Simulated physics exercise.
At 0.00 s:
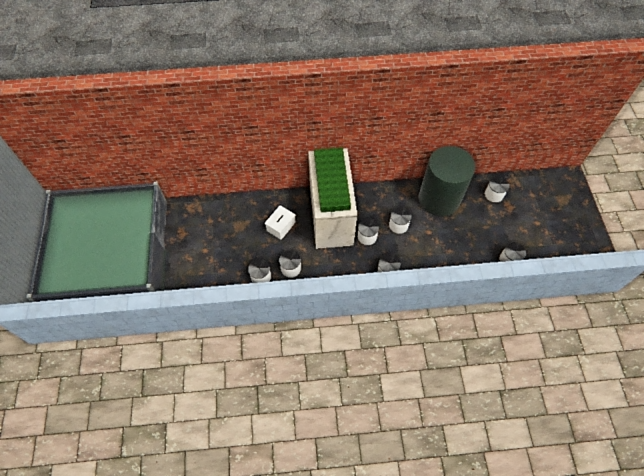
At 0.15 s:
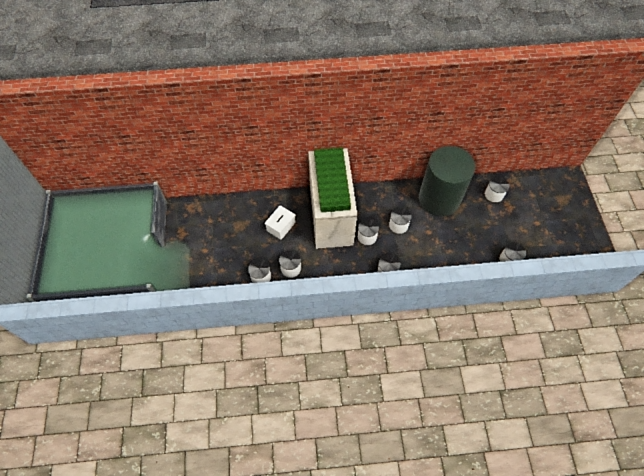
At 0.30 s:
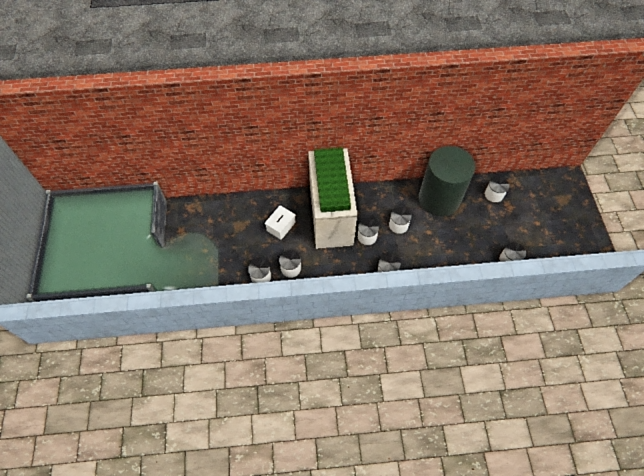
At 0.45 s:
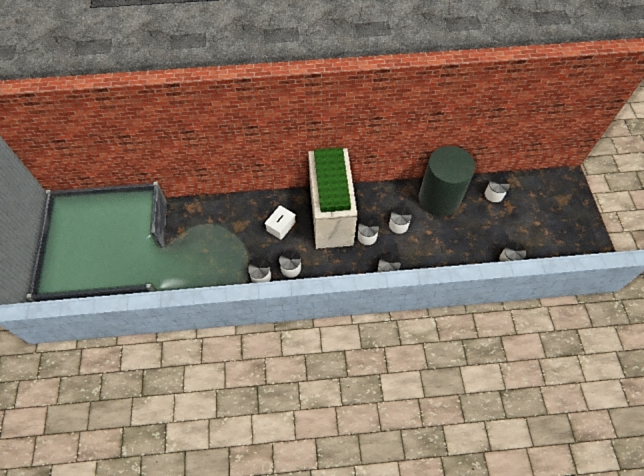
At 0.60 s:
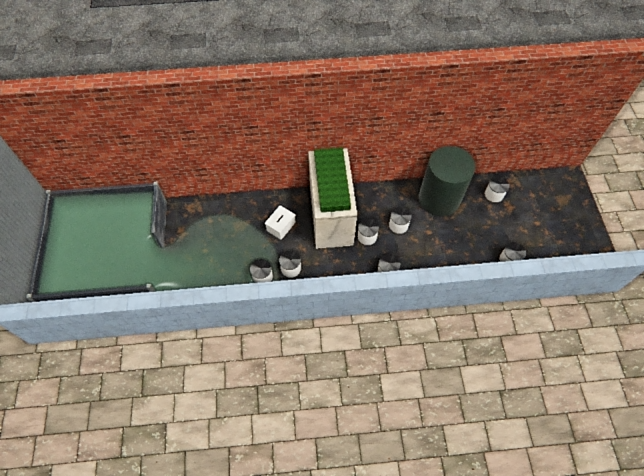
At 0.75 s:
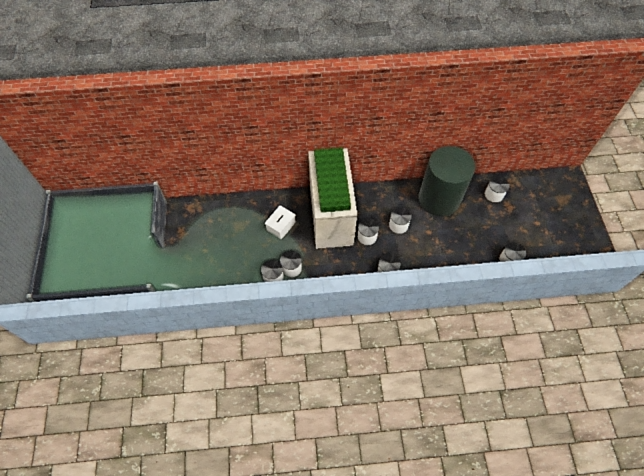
Green water spreads from the tank across the dark ground and shifts one pail slightly.
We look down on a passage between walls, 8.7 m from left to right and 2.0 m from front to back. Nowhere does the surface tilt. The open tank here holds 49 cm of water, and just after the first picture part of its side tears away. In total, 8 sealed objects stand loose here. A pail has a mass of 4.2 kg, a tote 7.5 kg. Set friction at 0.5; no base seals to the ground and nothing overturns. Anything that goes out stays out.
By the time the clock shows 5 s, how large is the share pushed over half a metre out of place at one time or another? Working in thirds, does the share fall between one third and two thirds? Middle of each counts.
Most likely less than two thirds of them, but a third at minimum.
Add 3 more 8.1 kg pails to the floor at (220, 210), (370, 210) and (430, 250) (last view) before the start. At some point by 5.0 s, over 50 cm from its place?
In sequence: Exceeds it / falls below it / exceeds it.
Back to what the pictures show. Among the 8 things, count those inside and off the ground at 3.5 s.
1.
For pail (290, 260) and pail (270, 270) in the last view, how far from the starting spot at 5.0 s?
Log: Item 1 washed out, item 2 washed out.
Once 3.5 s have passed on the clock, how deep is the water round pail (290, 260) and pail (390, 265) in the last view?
First roughly 3 cm, second roughly 4 cm.
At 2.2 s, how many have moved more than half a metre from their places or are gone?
By my tally, 4.
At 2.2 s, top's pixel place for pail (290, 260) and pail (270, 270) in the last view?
They end up about (453, 237) and (459, 265) in the last view.
After 1.1 s 1 of 8 are over 50 cm from their spots; 1 afloat.
After 2.2 s 4 of 8 are over 50 cm from their spots; 3 afloat.
After 3.5 s 5 of 8 are over 50 cm from their spots; 1 afloat.
After 5.0 s 5 of 8 are over 50 cm from their spots, and 5 have been at some point; 1 afloat.
